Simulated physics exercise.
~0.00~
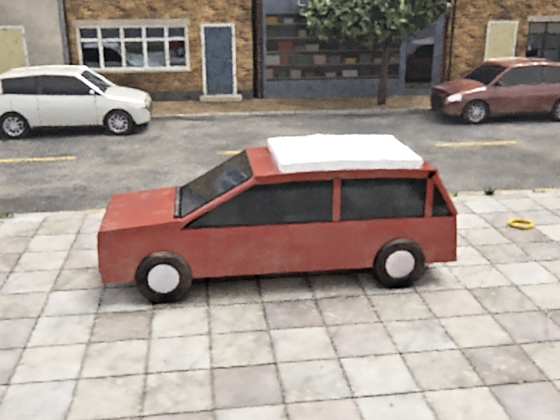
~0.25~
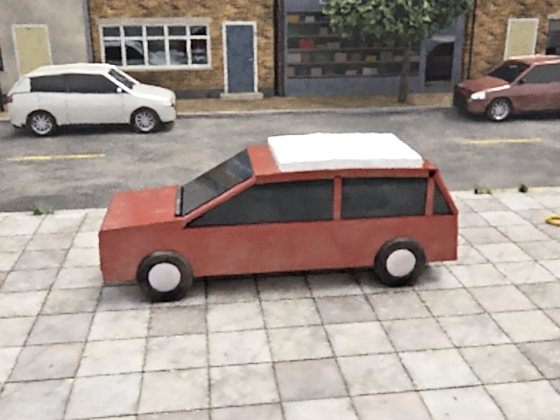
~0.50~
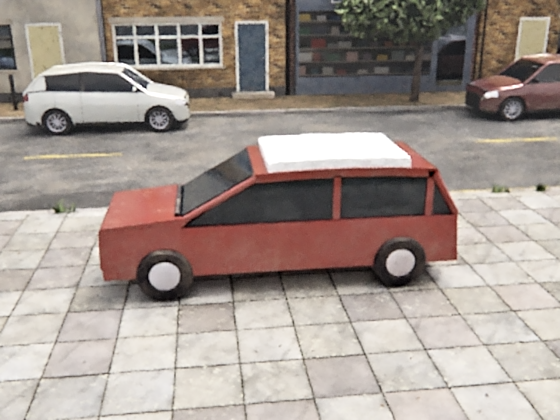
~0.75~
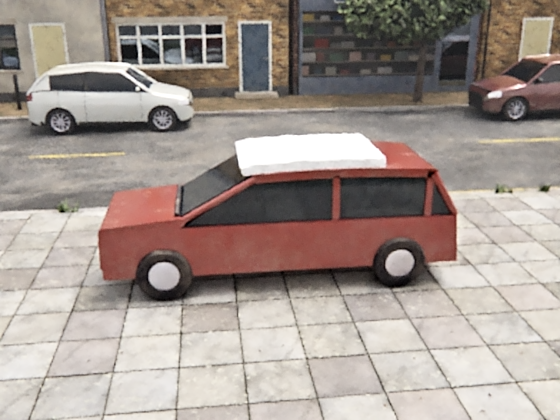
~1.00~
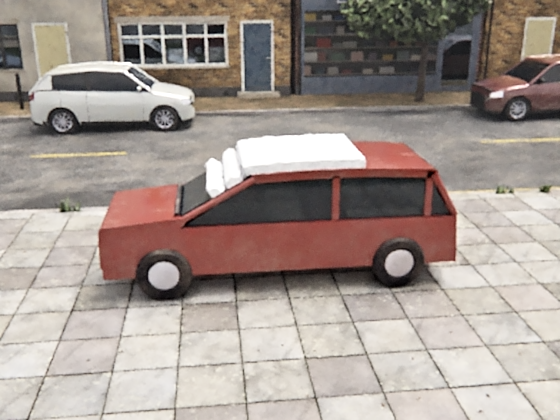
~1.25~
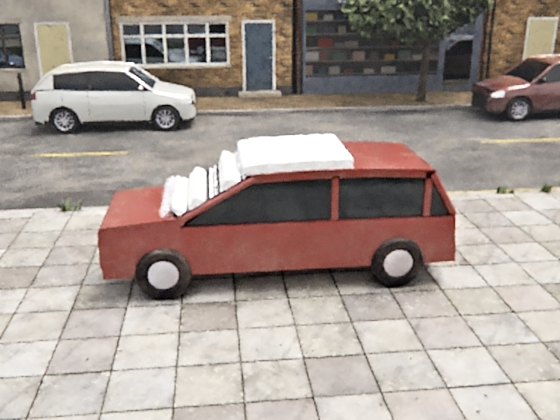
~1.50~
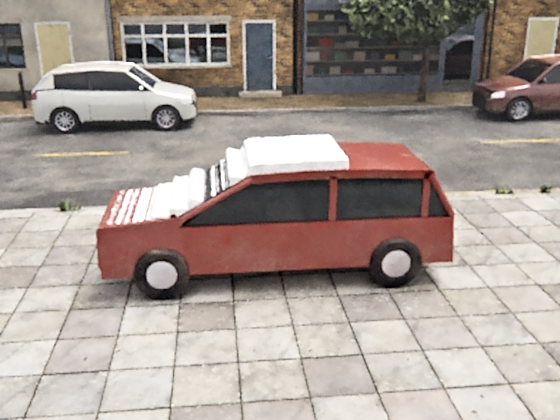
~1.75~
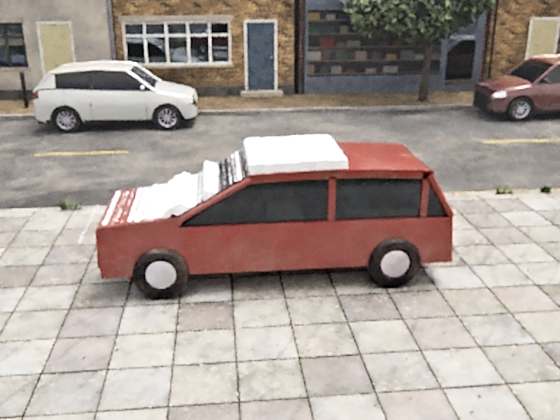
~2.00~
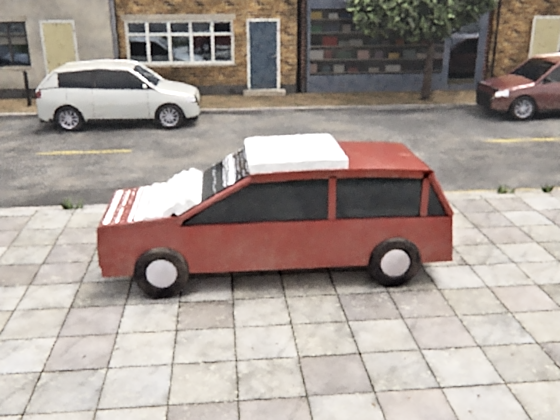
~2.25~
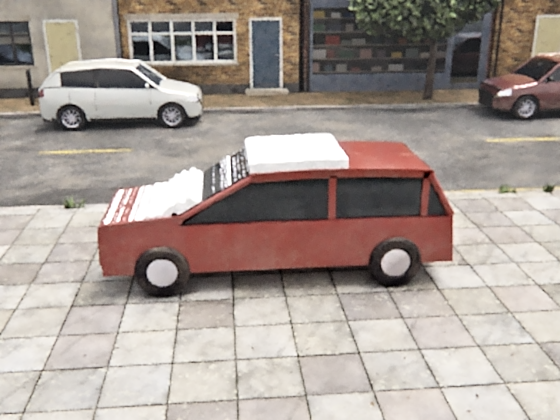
A red car with a slab of white snow on its roof drove left along a street and slowed to a stop as the snow slid forward, broke up over the windscreen and spilled onto the bonnet, leaving most still on the roof.
